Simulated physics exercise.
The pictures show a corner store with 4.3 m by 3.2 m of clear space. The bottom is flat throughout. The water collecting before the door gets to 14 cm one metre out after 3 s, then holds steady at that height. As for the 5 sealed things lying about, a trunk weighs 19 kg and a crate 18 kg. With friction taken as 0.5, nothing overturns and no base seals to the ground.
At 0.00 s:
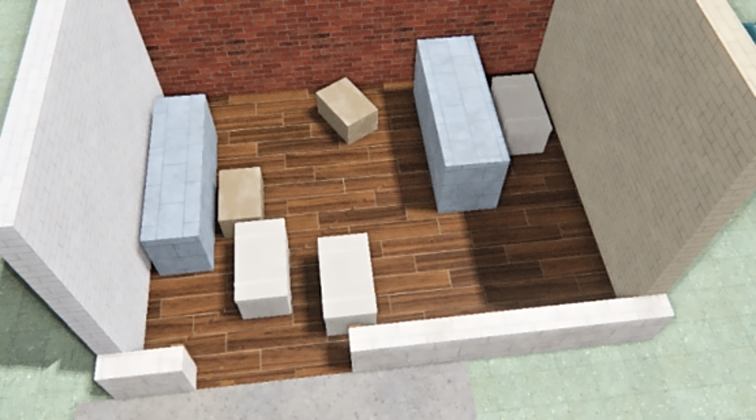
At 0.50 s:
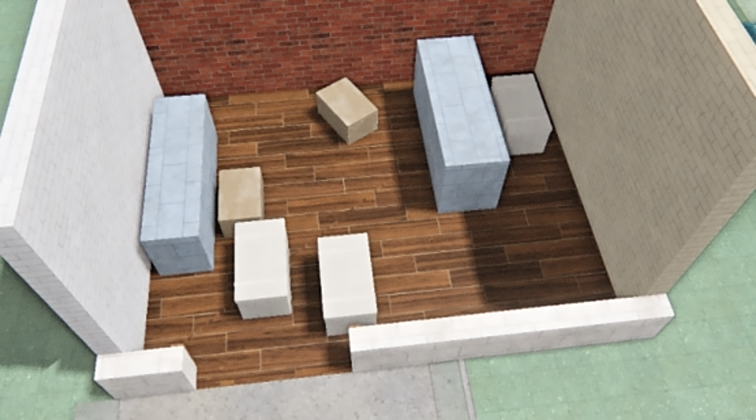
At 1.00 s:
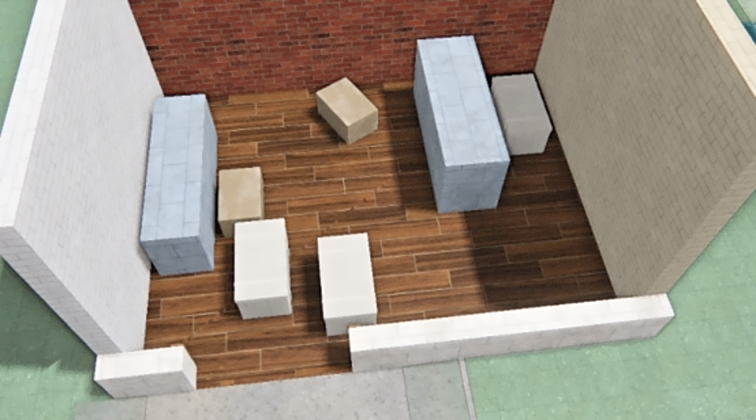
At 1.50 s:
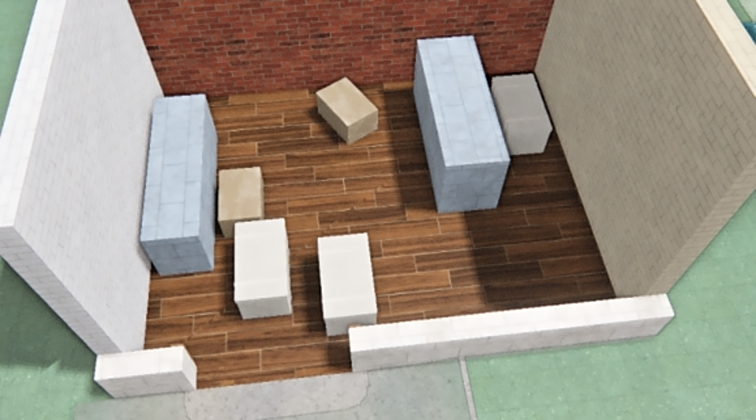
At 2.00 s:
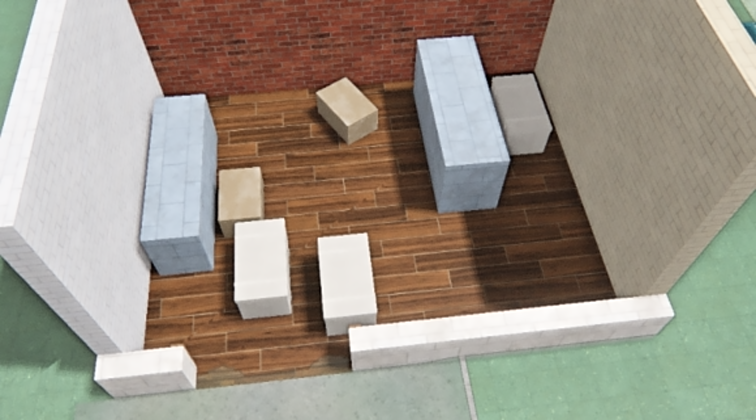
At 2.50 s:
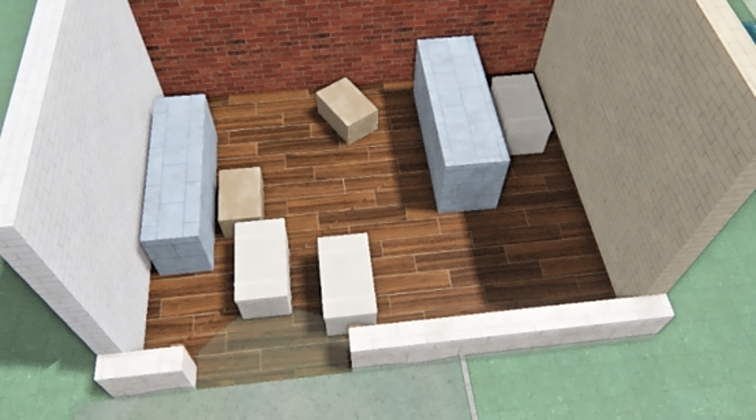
To begin with, pale blocks and two tall bluish units stand on the wooden floor of a brick-backed room, with paving outside the front gap. Murky greenish water gradually covers the paving, then creeps through the gap and spreads thinly over the nearest floorboards, while the furnishings stay still.
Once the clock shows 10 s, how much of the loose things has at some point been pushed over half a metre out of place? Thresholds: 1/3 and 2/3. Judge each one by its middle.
It will be a medium share, a third through two thirds.
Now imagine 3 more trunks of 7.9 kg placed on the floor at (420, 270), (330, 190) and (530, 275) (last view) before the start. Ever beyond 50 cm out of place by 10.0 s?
In turn: Within the mark, beyond the mark, within the mark.
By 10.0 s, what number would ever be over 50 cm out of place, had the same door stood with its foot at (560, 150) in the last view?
In that case the number is 0.
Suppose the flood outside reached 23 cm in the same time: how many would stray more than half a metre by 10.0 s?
The count would be 4.
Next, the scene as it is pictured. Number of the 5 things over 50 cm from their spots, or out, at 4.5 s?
The number by then is 0.
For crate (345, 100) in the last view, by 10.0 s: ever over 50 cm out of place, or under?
The answer is a smaller shift.
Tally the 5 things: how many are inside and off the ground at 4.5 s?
At that point I count 0.
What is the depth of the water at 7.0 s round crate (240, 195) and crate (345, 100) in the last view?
5 and 4 cm.
After 3.5 s 0 of 5 are over 50 cm from their spots; 0 afloat.
After 4.5 s 0 of 5 are over 50 cm from their spots; 0 afloat.
After 7.0 s 2 of 5 are over 50 cm from their spots; 0 afloat.
After 10.0 s 3 of 5 are over 50 cm from their spots, and 3 have been at some point; 3 afloat.
